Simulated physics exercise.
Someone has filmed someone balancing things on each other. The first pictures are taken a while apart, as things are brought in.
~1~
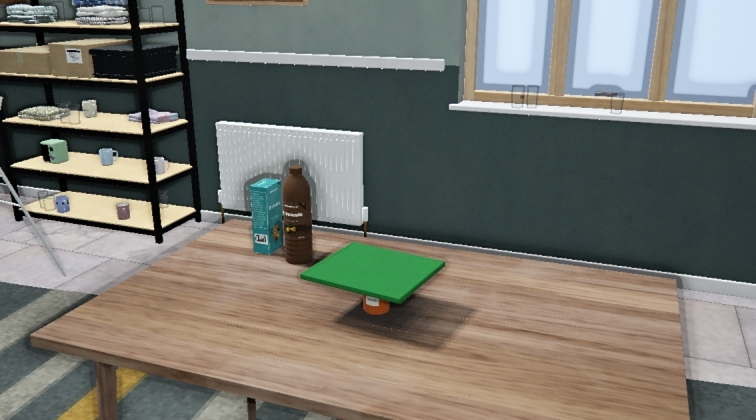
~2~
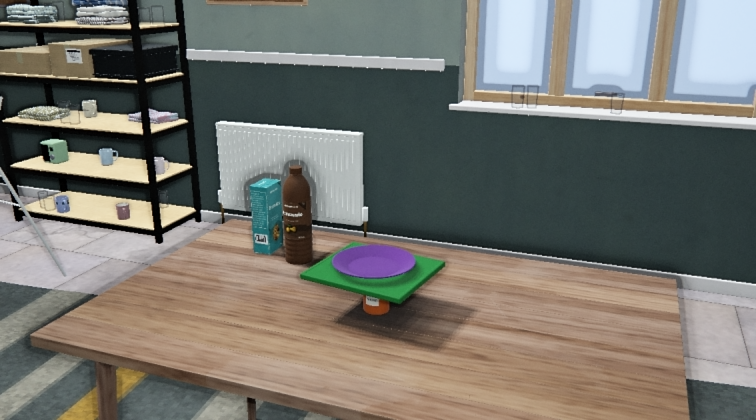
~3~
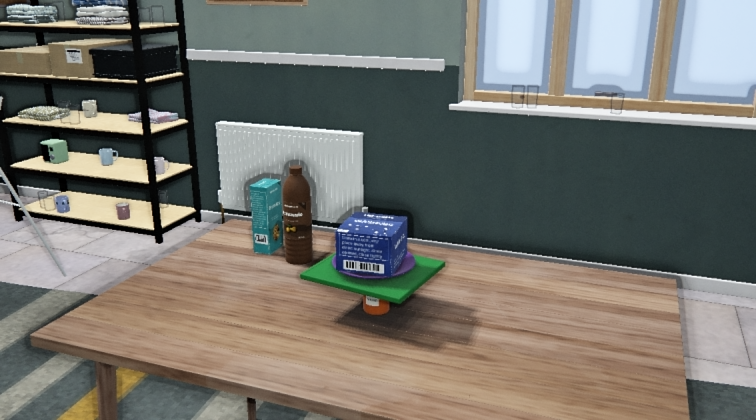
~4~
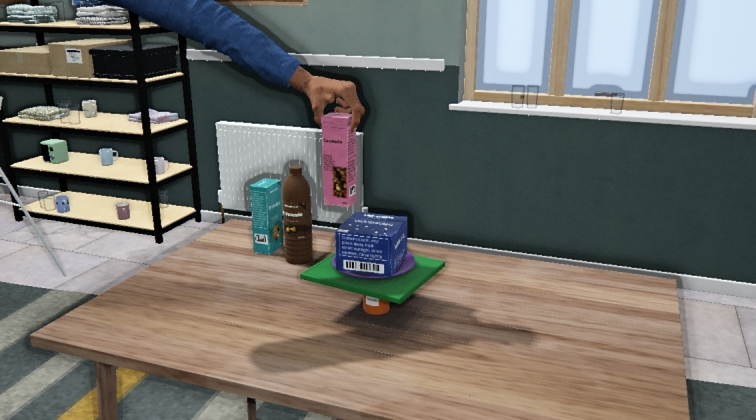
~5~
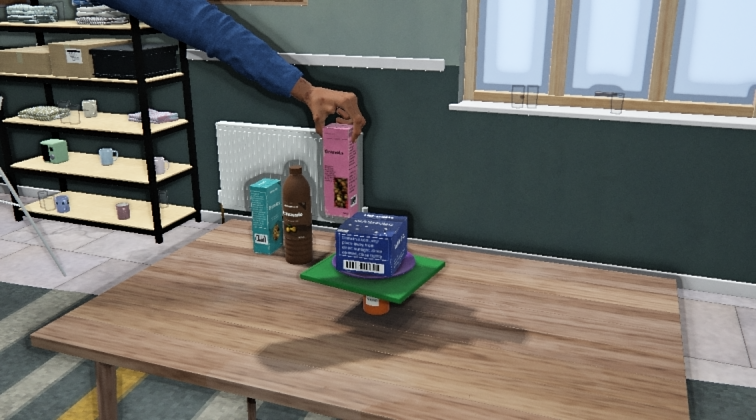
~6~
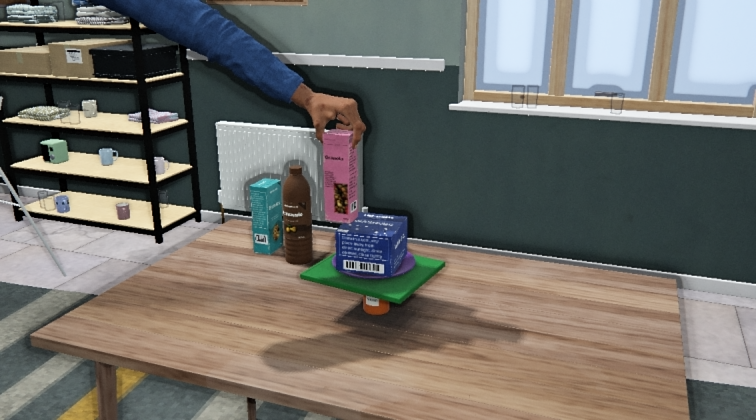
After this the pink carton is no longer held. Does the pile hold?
In the end the pile loses its balance.
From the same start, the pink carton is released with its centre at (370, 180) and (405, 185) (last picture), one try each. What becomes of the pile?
In the first case it keeps its balance; in the second case it comes apart.
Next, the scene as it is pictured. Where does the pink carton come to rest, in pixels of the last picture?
Around (286, 292).
Then, 0.50 s past the last view, pink carton now fallen.
Then, 0.70 s past the last view, things are still on the move.
Finally, fallen, pink carton; the other 6 still in place. Final places as the last picture's camera would see them, pink carton near (285, 292). The pile comes apart.
